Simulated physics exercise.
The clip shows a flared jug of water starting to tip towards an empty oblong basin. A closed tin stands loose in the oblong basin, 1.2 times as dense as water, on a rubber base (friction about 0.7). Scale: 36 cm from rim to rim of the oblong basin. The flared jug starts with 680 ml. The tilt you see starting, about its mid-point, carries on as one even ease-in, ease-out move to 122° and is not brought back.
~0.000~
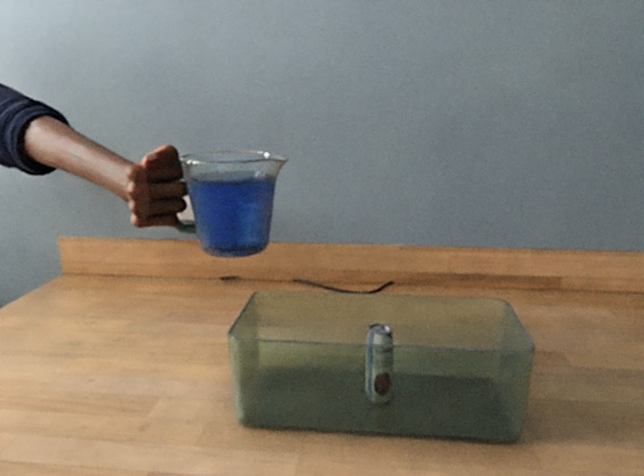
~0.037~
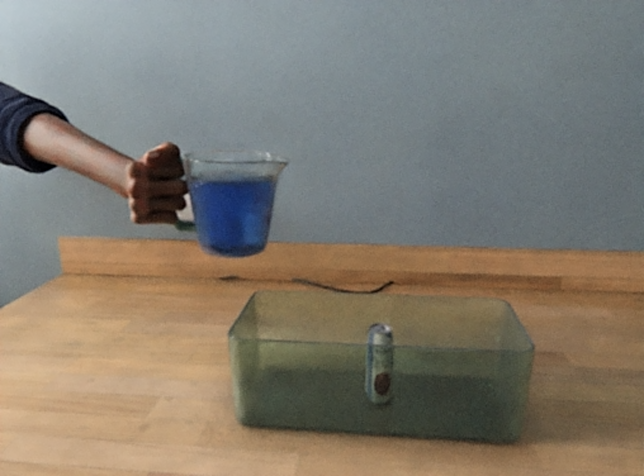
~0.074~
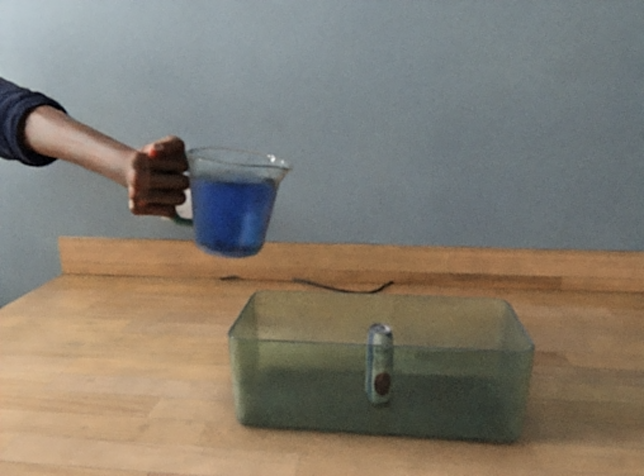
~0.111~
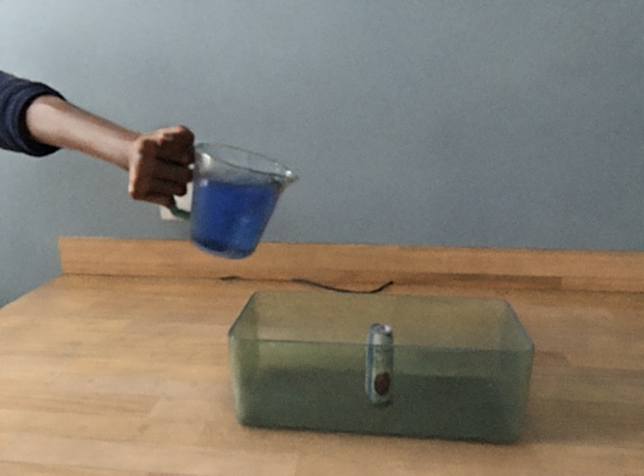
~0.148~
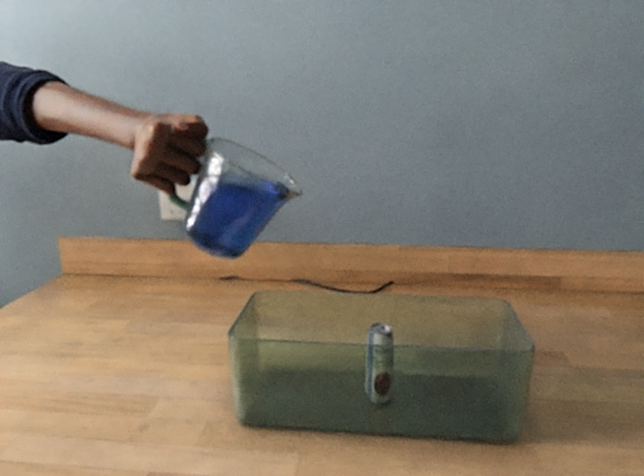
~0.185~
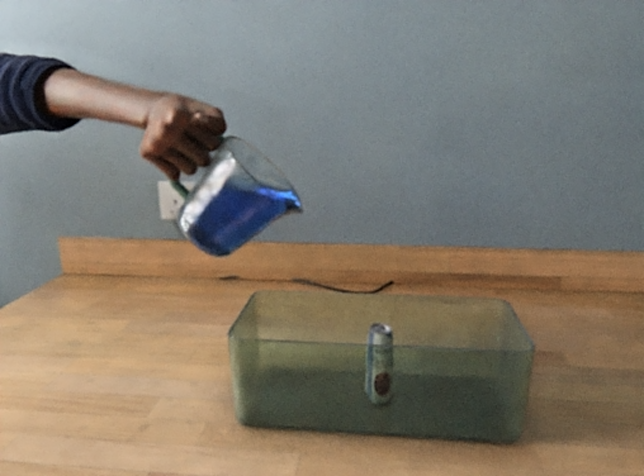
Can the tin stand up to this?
It keeps standing.
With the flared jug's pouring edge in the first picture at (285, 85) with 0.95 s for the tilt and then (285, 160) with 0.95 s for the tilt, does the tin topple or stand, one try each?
First it topples; then it stays up.
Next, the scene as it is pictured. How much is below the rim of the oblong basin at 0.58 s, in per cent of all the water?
Some 92 per cent.
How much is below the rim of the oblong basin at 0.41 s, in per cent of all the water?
Some 40 per cent.
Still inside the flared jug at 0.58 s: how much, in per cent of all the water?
Near 1 in a hundred.
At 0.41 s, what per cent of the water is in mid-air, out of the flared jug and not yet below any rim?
Near 30 in a hundred.
By 0.41 s the tilt is 120° and 30 per cent is still to pour; the tin stands where it began.
By 0.58 s the tilt is 122° and 1 per cent is still to pour; the tin stands where it began.
By 0.76 s the tilt is 122° and 0 per cent is still to pour; the tin stands where it began.
By 0.95 s the tilt is 122° and 0 per cent is still to pour; the tin stands where it began.
At rest the tin stands where it began.
